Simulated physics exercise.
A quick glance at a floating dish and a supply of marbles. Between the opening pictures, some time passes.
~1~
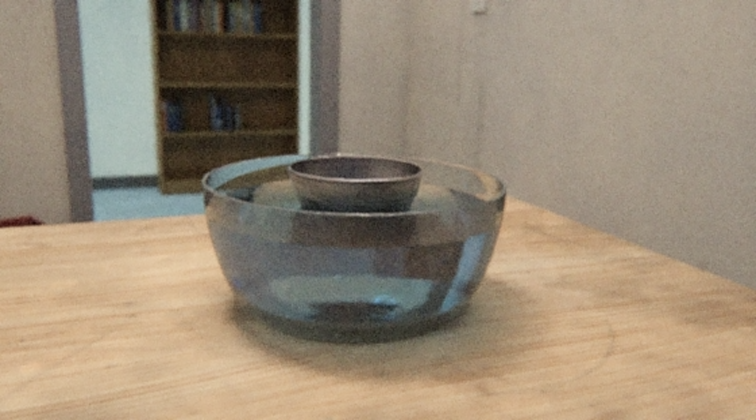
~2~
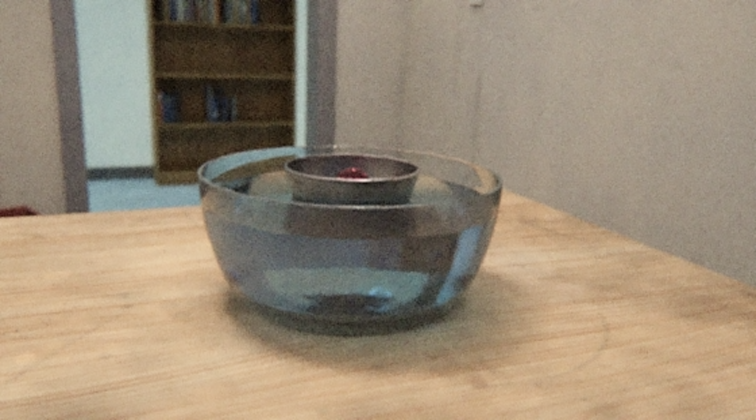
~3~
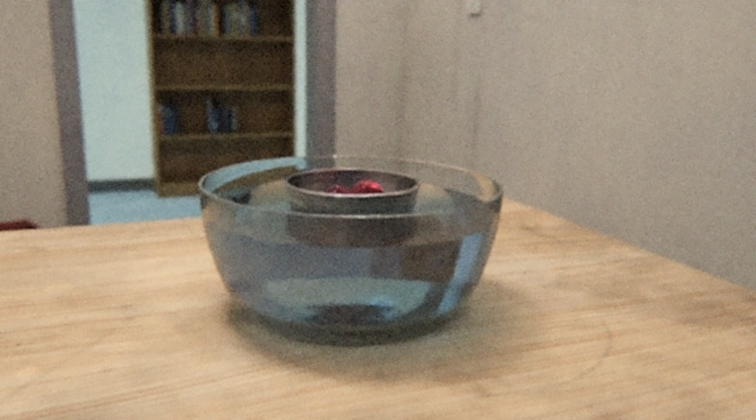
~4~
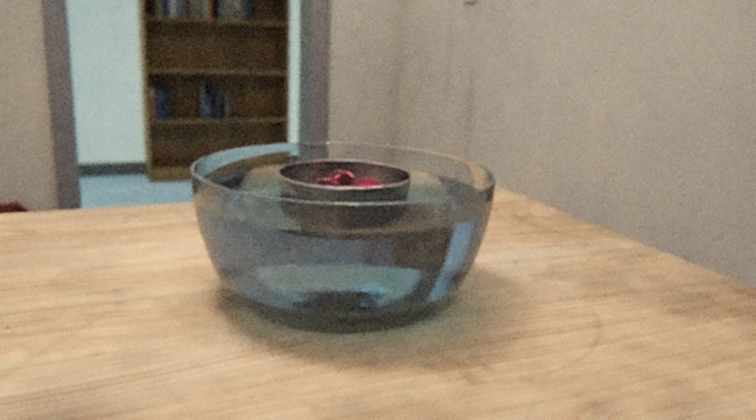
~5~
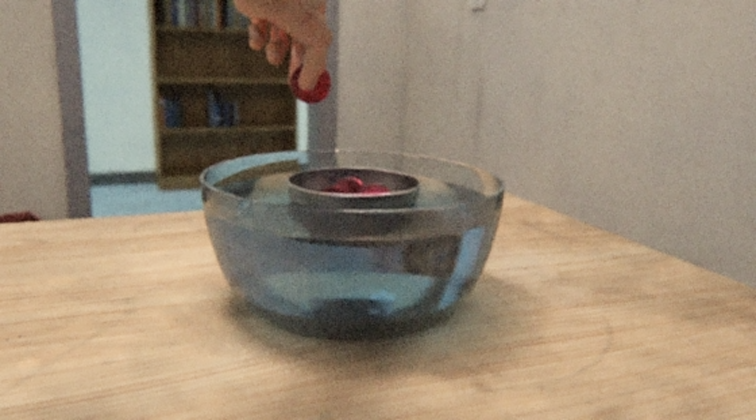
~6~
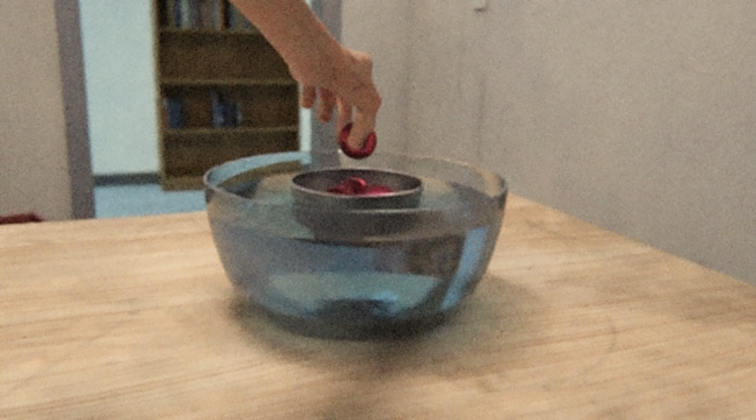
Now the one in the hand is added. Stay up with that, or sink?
It stays up.
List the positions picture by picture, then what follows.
The first picture shows dish (356, 169) empty; most of its side above the surface.
The second picture shows dish (352, 168) with one aboard; most of its side above the surface.
The third picture shows dish (352, 183) with two aboard; about two thirds of its side above the surface.
The fourth picture shows dish (345, 174) with three aboard; about half of its side above the surface.
The fifth picture shows dish (354, 182) with three aboard; about half of its side above the surface; the next glass marble in the hand at (311, 83).
The sixth picture shows dish (357, 182) with three aboard; about half of its side above the surface; the next glass marble in the hand at (358, 140).
Soon after, the glass marble is in and the dish dips.
Later, it steadies; about a third of its side above the surface.
In the end, the dish floats; about a third of its side above the surface.
